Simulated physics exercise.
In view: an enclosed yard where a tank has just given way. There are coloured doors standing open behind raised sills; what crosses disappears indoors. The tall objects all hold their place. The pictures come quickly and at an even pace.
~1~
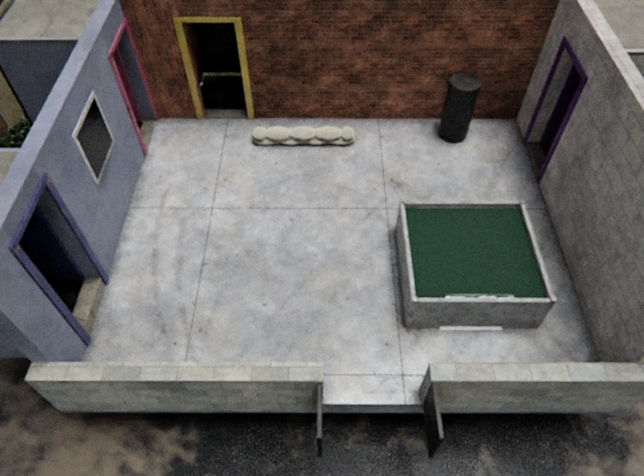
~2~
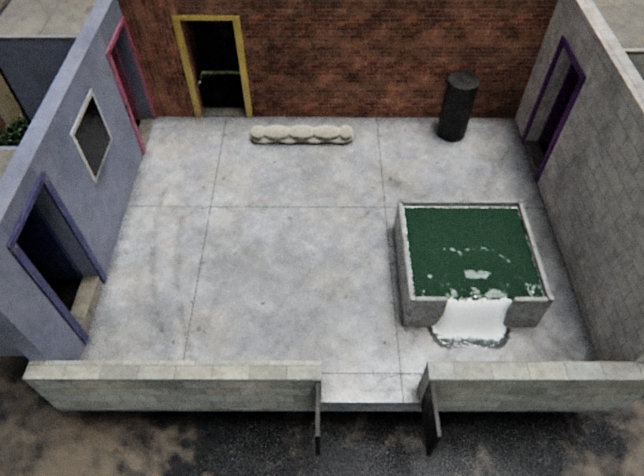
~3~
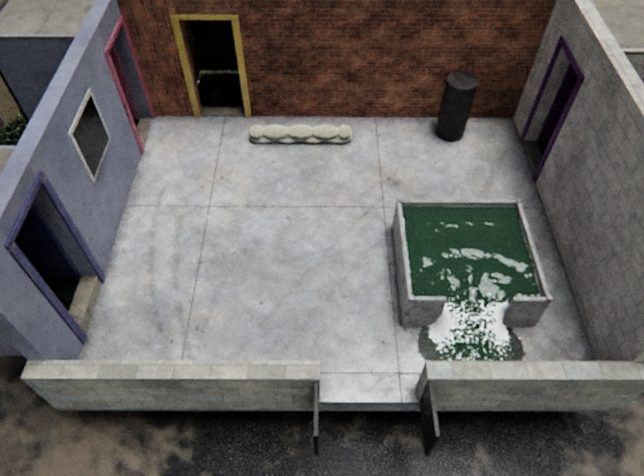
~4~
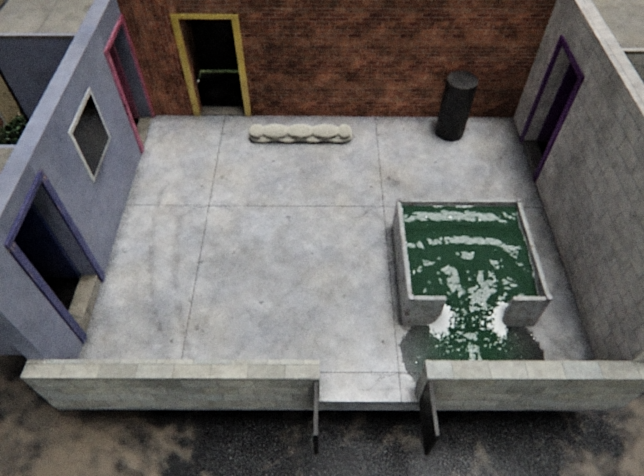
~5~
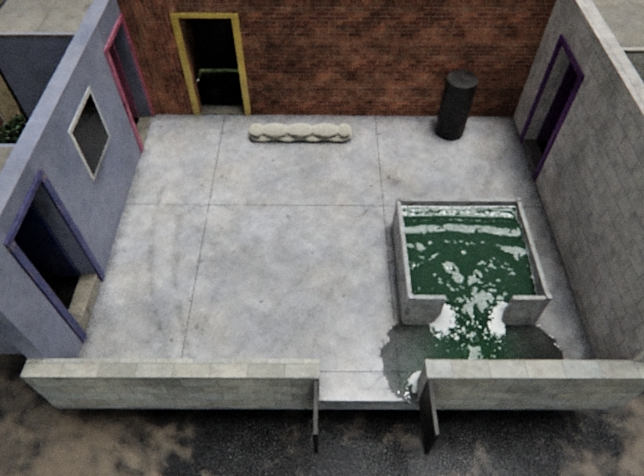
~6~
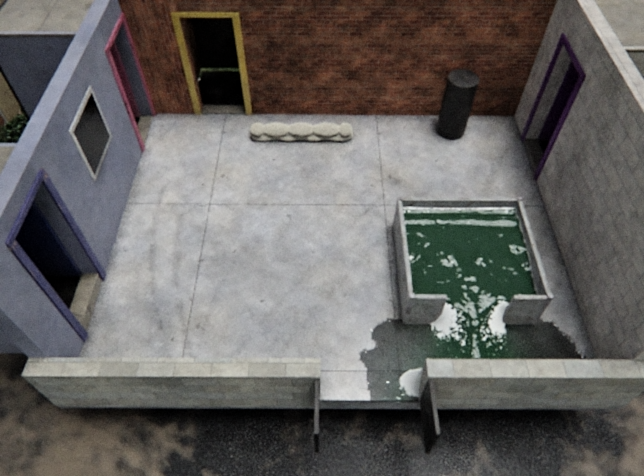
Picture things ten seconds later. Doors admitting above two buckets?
Pink door: Not beyond two buckets, yellow door: Not beyond two buckets, purple door: Not beyond two buckets, blue door: Not beyond two buckets.
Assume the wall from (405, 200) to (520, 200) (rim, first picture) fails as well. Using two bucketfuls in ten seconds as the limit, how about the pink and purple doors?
Well, pink is swamped, while purple is swamped.
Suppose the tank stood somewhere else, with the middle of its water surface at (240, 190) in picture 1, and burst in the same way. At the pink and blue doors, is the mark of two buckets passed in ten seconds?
Well, the pink door ends up above, and the blue door ends up below too.
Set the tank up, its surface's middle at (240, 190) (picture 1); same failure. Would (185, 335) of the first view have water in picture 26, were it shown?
Soaked.
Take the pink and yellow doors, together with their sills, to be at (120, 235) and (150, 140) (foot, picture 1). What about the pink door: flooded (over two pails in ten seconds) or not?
The pink one does not overflow.
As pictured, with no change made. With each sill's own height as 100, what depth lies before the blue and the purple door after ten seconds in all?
Some 20 percent and then some 80 percent.
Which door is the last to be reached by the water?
The door marked yellow.
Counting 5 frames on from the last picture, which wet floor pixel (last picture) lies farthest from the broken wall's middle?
The farthest wet spot is near (274, 382).
A moment on, water covers 10 % of the floor; the pink door not reached, the yellow door not reached, the purple door not reached, the blue door not reached.
Next, water covers 30 % of the floor; the pink door not reached, the yellow door not reached, the purple door not reached, the blue door not reached.
Then, water covers 50 % of the floor; the pink door not reached, the yellow door not reached, the purple door wet at the sill, nothing in, the blue door wet at the sill, nothing in.
Later, water covers 70 % of the floor; the pink door wet at the sill, nothing in, the yellow door not reached, the purple door wet at the sill, nothing in, the blue door wet at the sill, nothing in.
In the end, water covers 95 % of the floor; the pink door wet at the sill, nothing in, the yellow door wet at the sill, nothing in, the purple door under two buckets in, the blue door wet at the sill, nothing in.
